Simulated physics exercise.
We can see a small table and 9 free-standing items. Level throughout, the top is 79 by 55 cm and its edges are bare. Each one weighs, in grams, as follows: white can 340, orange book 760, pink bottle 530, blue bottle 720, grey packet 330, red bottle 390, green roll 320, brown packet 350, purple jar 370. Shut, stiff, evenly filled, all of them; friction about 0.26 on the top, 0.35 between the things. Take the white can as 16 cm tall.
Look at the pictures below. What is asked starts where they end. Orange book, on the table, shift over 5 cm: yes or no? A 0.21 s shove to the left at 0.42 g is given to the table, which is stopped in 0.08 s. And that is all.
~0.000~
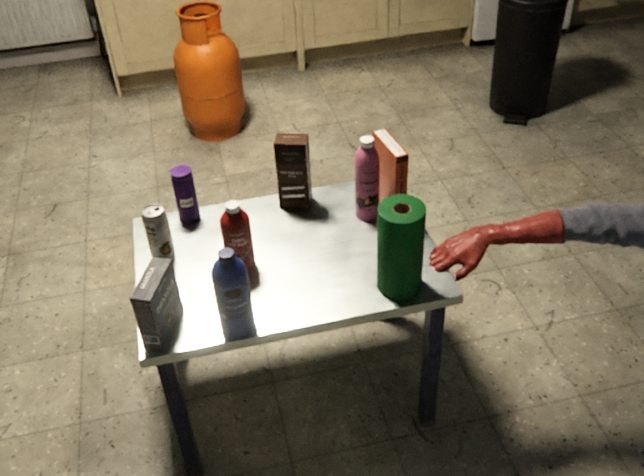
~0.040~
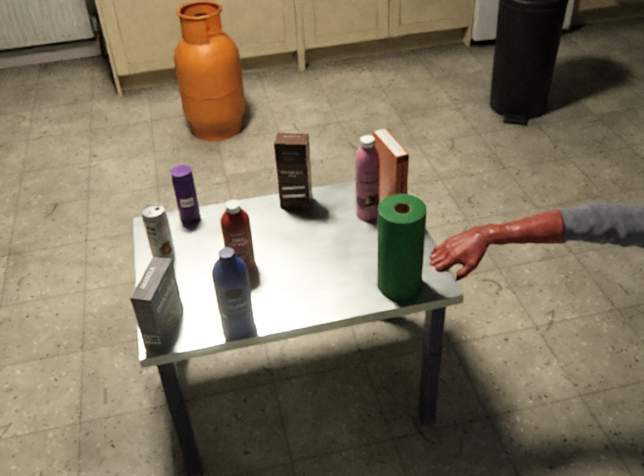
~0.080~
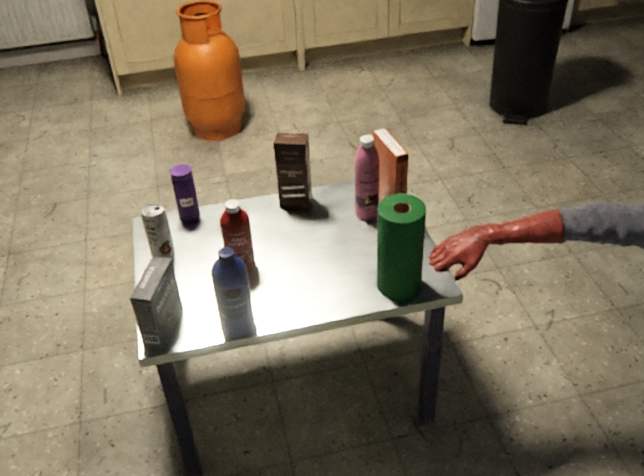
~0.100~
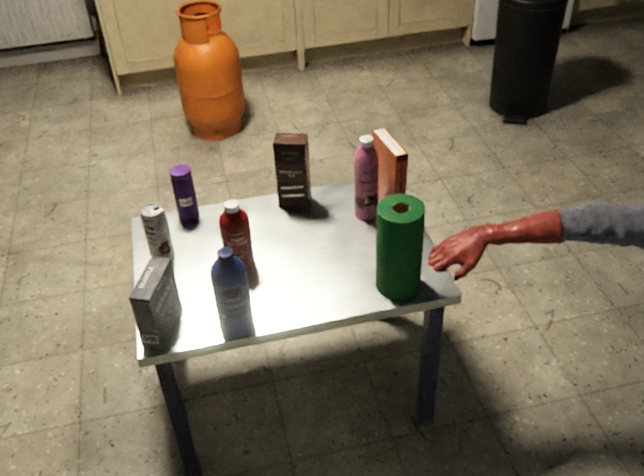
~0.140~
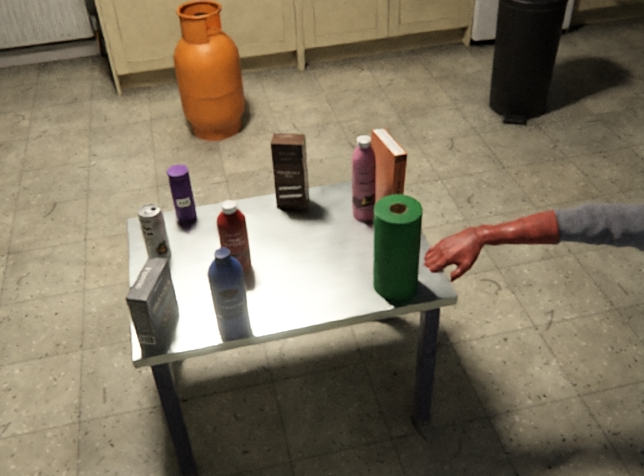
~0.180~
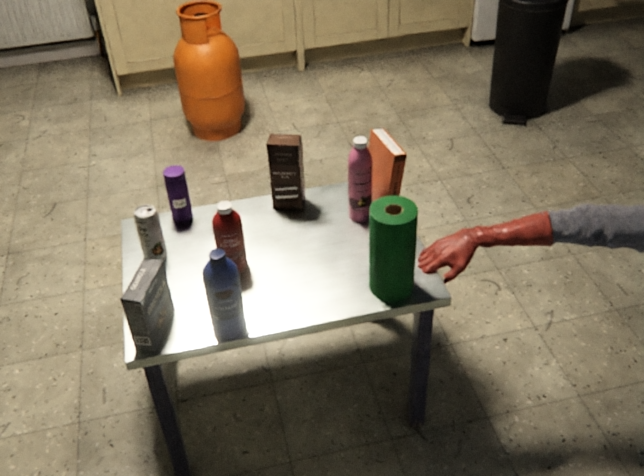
Yes.
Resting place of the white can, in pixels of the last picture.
It ends up near (104, 244).
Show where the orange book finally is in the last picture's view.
Rest point: Near (387, 334).
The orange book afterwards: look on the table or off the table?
Orange book: Goes out of bounds.
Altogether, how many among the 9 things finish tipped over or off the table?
In total, 2.
Around 0.38 s, table 13 cm from its start; orange book now off the table; pink bottle at 4° to upright; grey packet shifted 2 cm.
Around 0.58 s, table 13 cm from its start; pink bottle at 49° to upright.
Finally (1.1 s), off the table, orange book; on their side or leaning hard on the table, pink bottle; the other 7 still in place (within 5 cm). In the last view, orange book near (387, 334).
